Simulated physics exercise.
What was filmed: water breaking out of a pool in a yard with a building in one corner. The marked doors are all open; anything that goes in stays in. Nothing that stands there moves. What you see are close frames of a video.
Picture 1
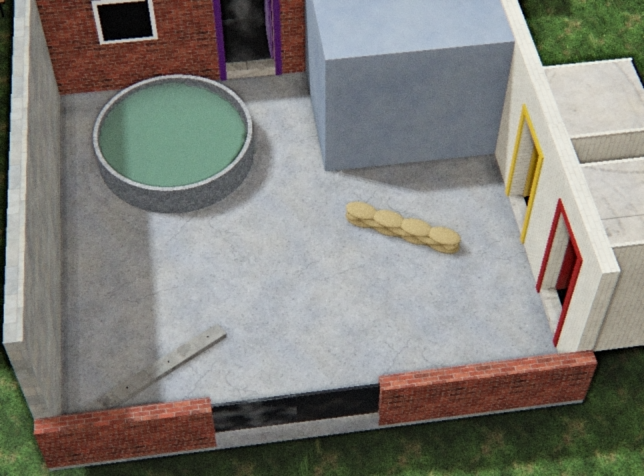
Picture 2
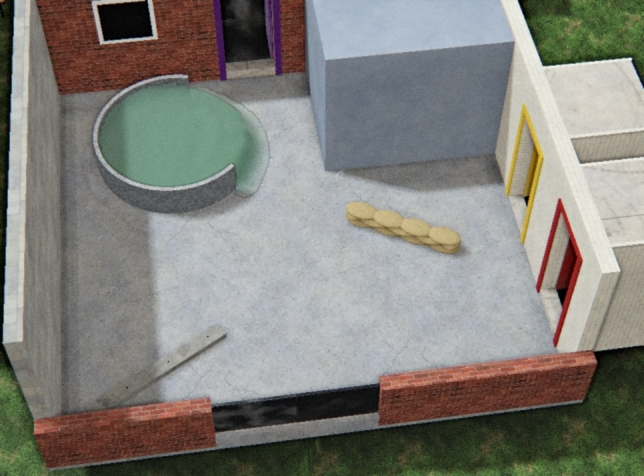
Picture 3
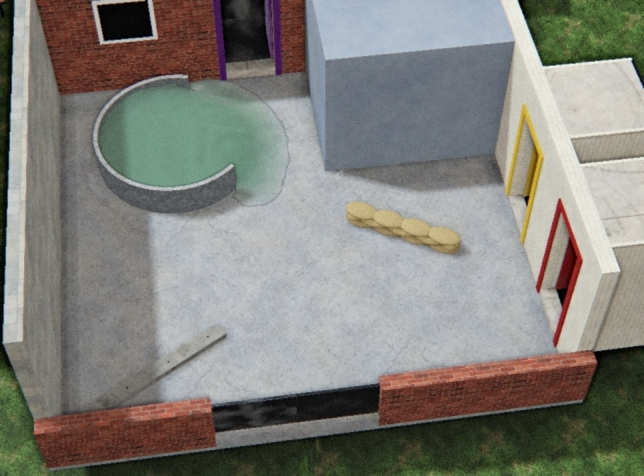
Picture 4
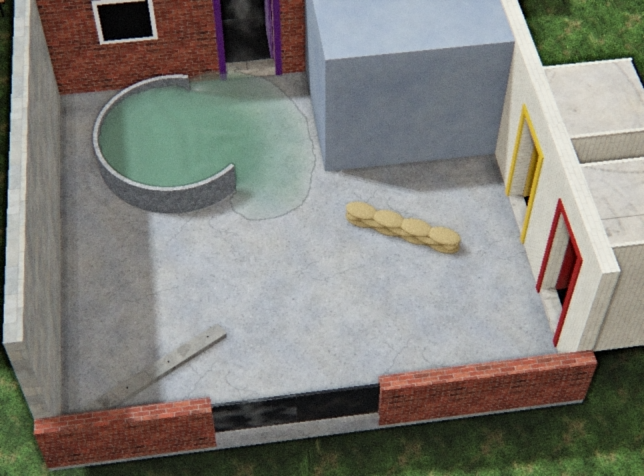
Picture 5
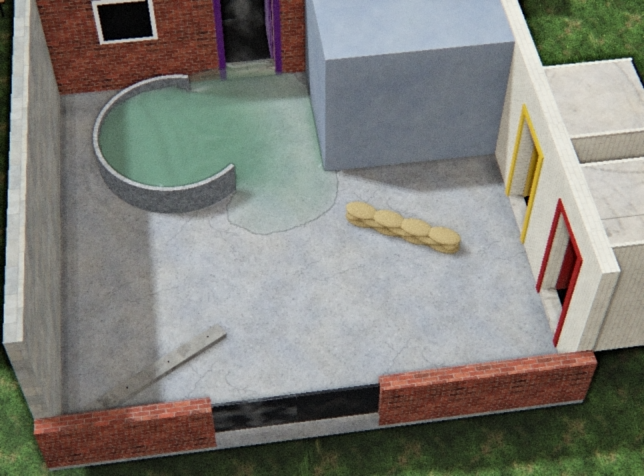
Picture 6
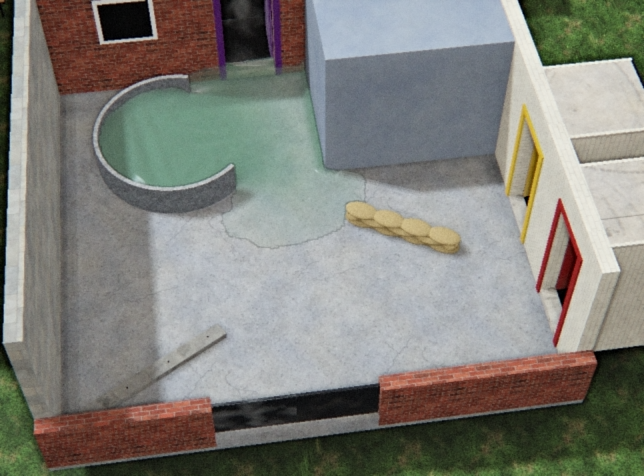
To begin with, a round pool of green water sits whole and still in a walled yard, near a big grey block. Then its right side opens and water pours out, spreading across the floor to the right, reaching along the block and up to the row of tan sacks.
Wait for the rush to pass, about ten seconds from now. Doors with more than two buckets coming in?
At the end, red door: Never tops two buckets; yellow door: Tops two buckets; purple door: Tops two buckets.
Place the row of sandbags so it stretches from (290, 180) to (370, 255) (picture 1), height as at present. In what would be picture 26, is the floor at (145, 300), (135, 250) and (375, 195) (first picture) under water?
Spot by spot: Untouched, untouched, inundated.
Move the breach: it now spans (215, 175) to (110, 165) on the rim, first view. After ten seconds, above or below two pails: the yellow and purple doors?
So the yellow one breaks the limit and the purple one doesn't reach it.
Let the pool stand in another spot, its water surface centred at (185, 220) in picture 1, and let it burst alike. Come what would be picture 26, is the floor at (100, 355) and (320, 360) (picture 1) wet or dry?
In the order asked: Unreached, then unreached.
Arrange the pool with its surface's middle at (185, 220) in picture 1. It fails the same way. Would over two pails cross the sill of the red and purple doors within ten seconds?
As I see it, the red door tops that amount while the purple door remains beneath it.
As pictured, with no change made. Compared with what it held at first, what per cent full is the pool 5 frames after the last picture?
That comes to about 58 per cent.
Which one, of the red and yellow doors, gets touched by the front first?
The yellow-painted one.
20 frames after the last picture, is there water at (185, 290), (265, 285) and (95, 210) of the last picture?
First spot not wet, second soaked, third not wet.
A moment on, water covers 20 % of the floor; the red door not reached, the yellow door not reached, the purple door under two buckets in.
Next, water covers 30 % of the floor; the red door not reached, the yellow door wet at the sill, nothing in, the purple door over two buckets in.
Then, water covers 55 % of the floor; the red door wet at the sill, nothing in, the yellow door over two buckets in, the purple door far over two buckets in.
Later, water covers 80 % of the floor; the red door wet at the sill, nothing in, the yellow door far over two buckets in, the purple door far over two buckets in.
In the end, water covers 85 % of the floor; the red door wet at the sill, nothing in, the yellow door far over two buckets in, the purple door far over two buckets in.
